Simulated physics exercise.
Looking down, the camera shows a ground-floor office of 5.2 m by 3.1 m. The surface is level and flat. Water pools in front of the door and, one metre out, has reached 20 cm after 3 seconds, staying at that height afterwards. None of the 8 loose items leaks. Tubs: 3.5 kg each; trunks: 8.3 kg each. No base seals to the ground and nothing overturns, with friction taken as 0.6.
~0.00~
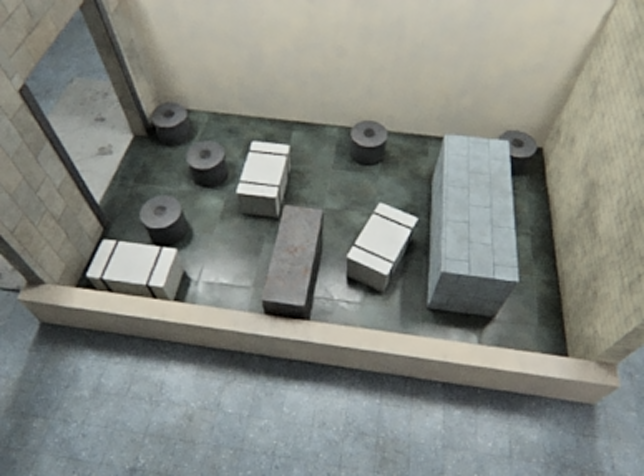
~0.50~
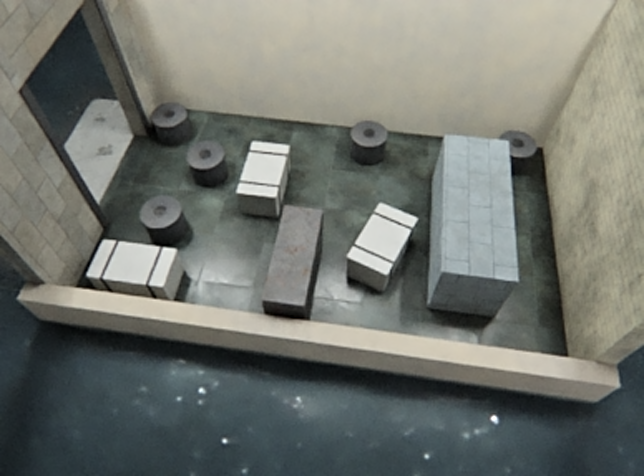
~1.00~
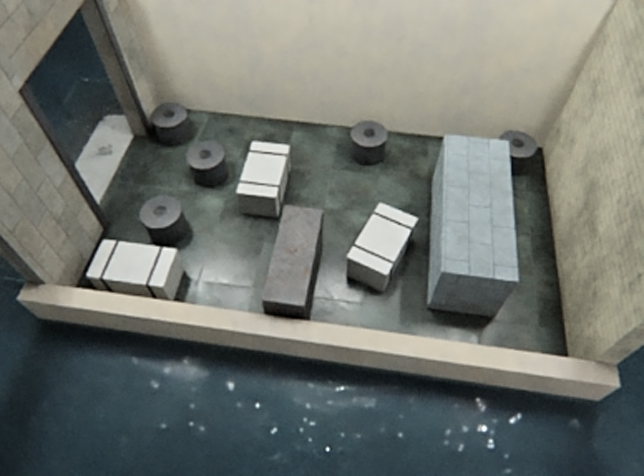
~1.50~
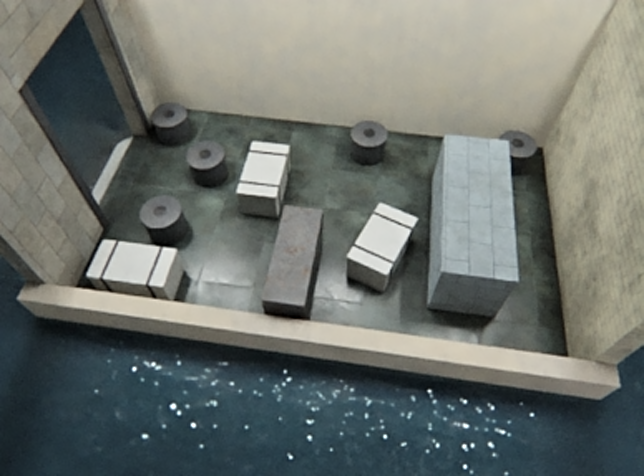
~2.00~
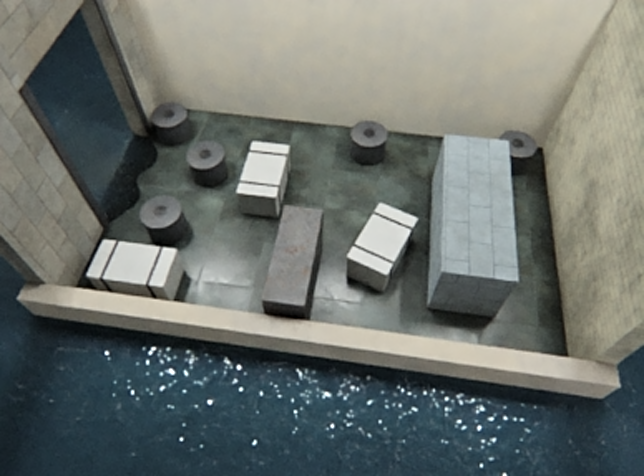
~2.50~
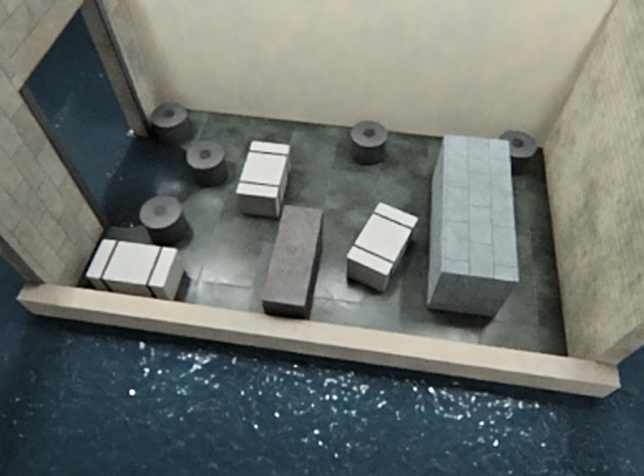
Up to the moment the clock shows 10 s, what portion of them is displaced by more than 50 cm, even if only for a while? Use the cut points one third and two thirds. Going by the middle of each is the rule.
It falls at two thirds or above.
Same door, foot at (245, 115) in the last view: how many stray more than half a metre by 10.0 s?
4.
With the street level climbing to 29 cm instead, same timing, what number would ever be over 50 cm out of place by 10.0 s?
Result: 7.
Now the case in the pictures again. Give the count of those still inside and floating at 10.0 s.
8 of them.
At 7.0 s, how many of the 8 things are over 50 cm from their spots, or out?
At that moment it comes to 5.
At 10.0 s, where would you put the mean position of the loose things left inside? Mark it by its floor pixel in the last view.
(357, 214).
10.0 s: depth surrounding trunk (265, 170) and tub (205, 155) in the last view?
Some 13 cm at the first, some 11 cm at the second.
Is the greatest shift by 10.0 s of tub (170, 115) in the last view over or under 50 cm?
Within.
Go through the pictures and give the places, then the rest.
The first frame shows a tub at (205, 155), on the bottom; a tub at (161, 212) rests on the ground; water covers 0.0 m2; 0 of 8 have shifted.
The second frame shows a tub at (205, 155), on the bottom; a tub at (161, 212), on the bottom; 0.0 m2 under water; 0 of 8 have shifted.
The third frame shows a tub at (205, 155), on the bottom; a tub at (161, 212), on the bottom; 0.0 m2 under water; 0 of 8 have shifted.
The fourth frame shows a tub at (205, 155) rests on the ground; a tub at (161, 212), on the bottom; water covers 0.0 m2; 0 of 8 have shifted.
The fifth frame shows a tub at (205, 155) rests on the ground; a tub at (161, 212), on the bottom; 0.2 m2 under water; 0 of 8 have shifted.
The sixth frame shows a tub at (205, 155), on the bottom; a tub at (161, 212), on the bottom; 0.9 m2 under water; 0 of 8 have shifted.
After 3.5 s 0 of 8 are over 50 cm from their spots; 1 afloat.
After 4.5 s 2 of 8 are over 50 cm from their spots; 2 afloat.
After 7.0 s 5 of 8 are over 50 cm from their spots; 8 afloat.
After 10.0 s 6 of 8 are over 50 cm from their spots, and 7 have been at some point; 8 afloat.
